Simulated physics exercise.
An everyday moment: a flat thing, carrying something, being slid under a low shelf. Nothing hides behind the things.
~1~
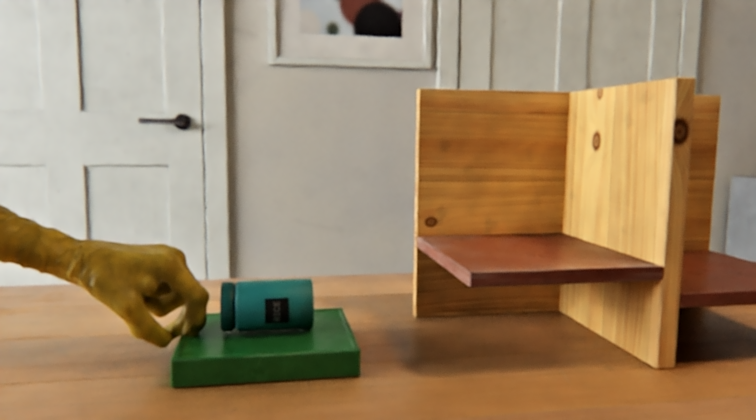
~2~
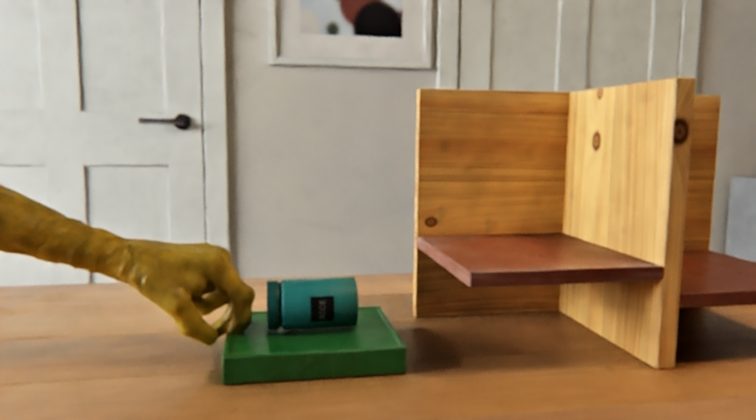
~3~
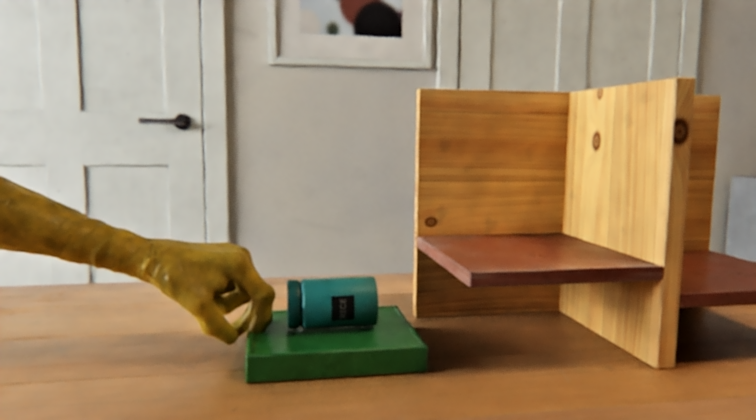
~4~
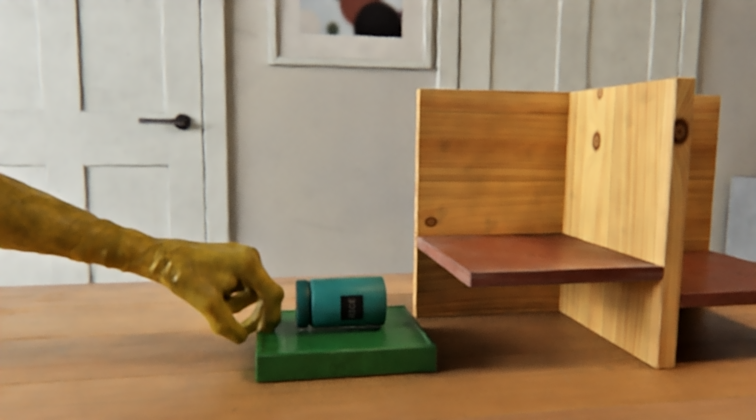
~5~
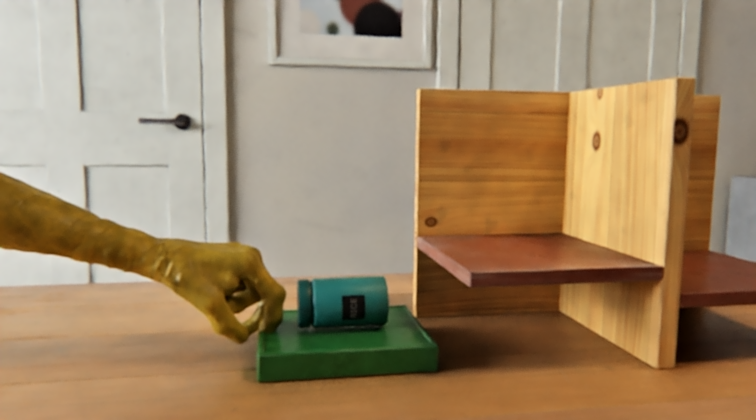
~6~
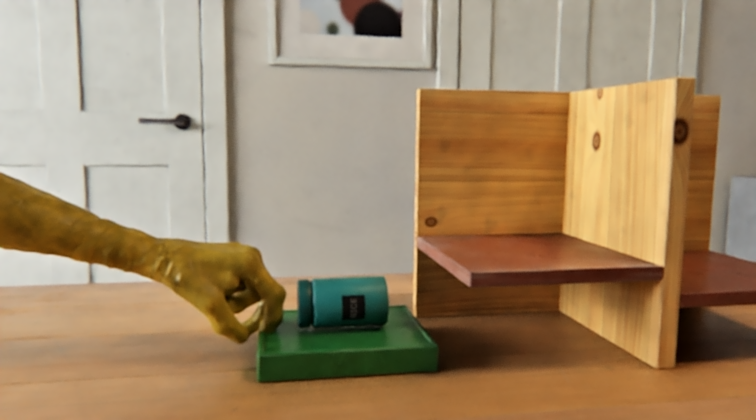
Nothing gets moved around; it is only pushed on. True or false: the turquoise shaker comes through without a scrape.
True.
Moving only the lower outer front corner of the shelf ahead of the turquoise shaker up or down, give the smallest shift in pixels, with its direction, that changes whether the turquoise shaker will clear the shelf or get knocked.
Roughly 12 pixels, downward.
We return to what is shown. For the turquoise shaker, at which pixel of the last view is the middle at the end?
It comes to rest at about (514, 296) in the last picture.
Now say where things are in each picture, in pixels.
The first frame shows hand sliding it forward; turquoise shaker (268, 305); shelf (614, 213).
The second frame shows hand sliding it forward; turquoise shaker (312, 303); green tray (312, 341).
The third frame shows hand sliding it forward; turquoise shaker (332, 303); shelf (614, 213).
The fourth frame shows hand sliding it forward; turquoise shaker (340, 302); green tray (340, 339).
The fifth frame shows hand sliding it forward; turquoise shaker (342, 302); shelf (614, 213).
The sixth frame shows hand sliding it forward; turquoise shaker (342, 302); green tray (342, 339).
Then, 0.80 s after the last picture, turquoise shaker riding along near (413, 301).
At rest, the turquoise shaker passes below, near (514, 296).
